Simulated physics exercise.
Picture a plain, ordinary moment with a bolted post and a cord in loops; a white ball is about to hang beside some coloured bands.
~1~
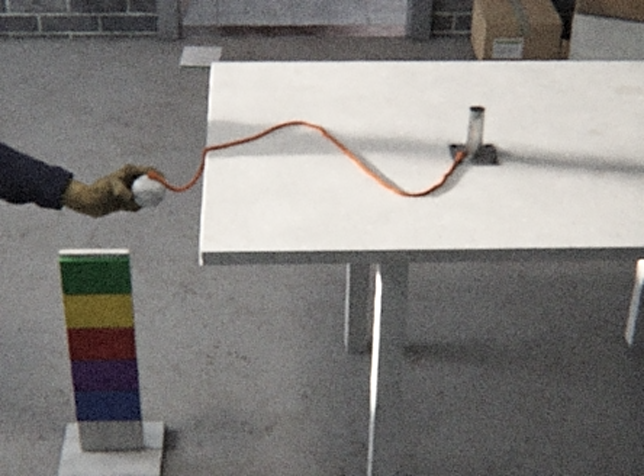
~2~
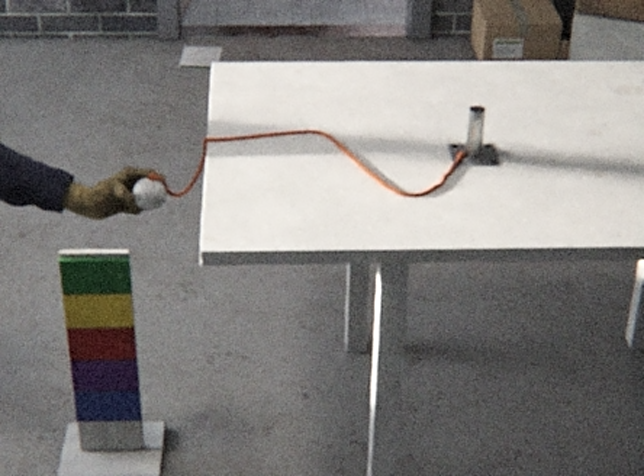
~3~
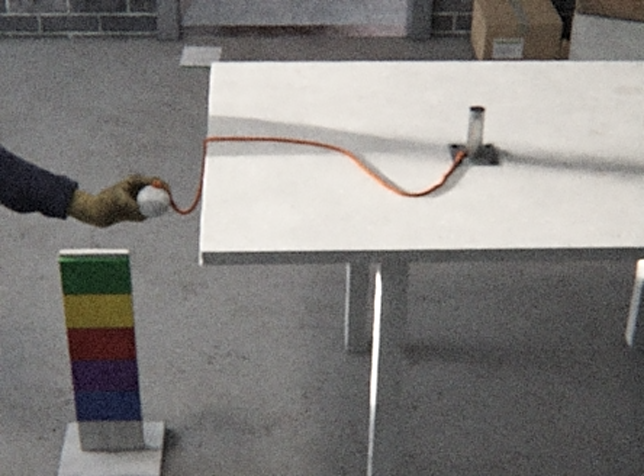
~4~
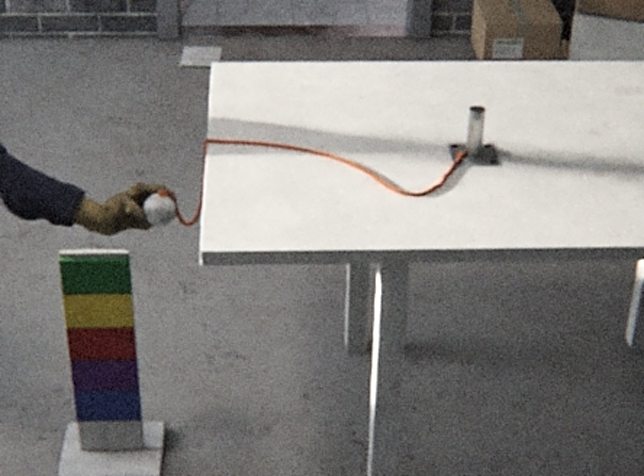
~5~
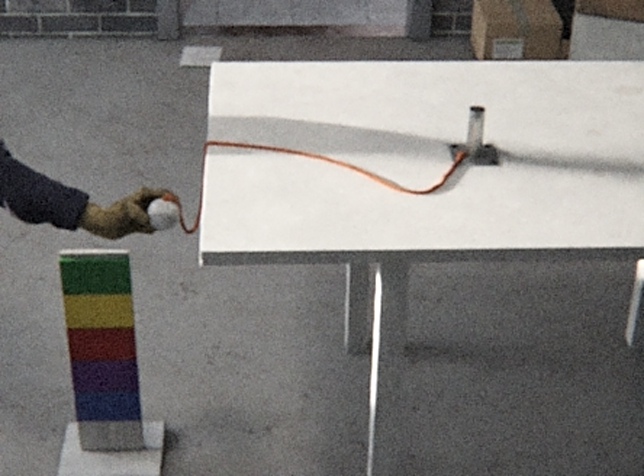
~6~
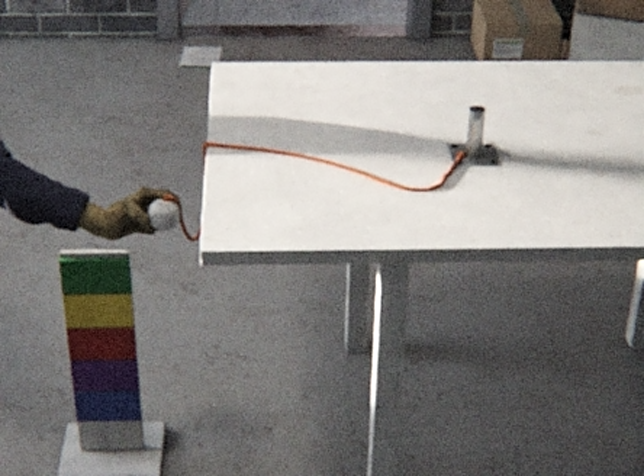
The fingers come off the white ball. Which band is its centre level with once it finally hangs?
Purple.
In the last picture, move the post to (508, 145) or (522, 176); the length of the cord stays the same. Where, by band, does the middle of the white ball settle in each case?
First case: Red. Second case: Red.
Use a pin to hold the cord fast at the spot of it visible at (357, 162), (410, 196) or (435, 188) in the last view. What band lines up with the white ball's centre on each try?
First try yellow, second red, third red.
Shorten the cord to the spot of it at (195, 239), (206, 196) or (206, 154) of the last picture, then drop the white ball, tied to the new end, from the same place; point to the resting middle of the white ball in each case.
Estimated positions in order: (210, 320); (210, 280); (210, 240).
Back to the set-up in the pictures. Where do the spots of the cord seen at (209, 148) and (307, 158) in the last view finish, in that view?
The first moves to (209, 225), the second to (244, 163).
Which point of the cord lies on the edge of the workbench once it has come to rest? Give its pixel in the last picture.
Approx. (270, 151).
Soon after, ball near (207, 352); level with red.
Then, ball near (221, 381); level with purple.
At rest, ball near (216, 380); level with purple. At purple.
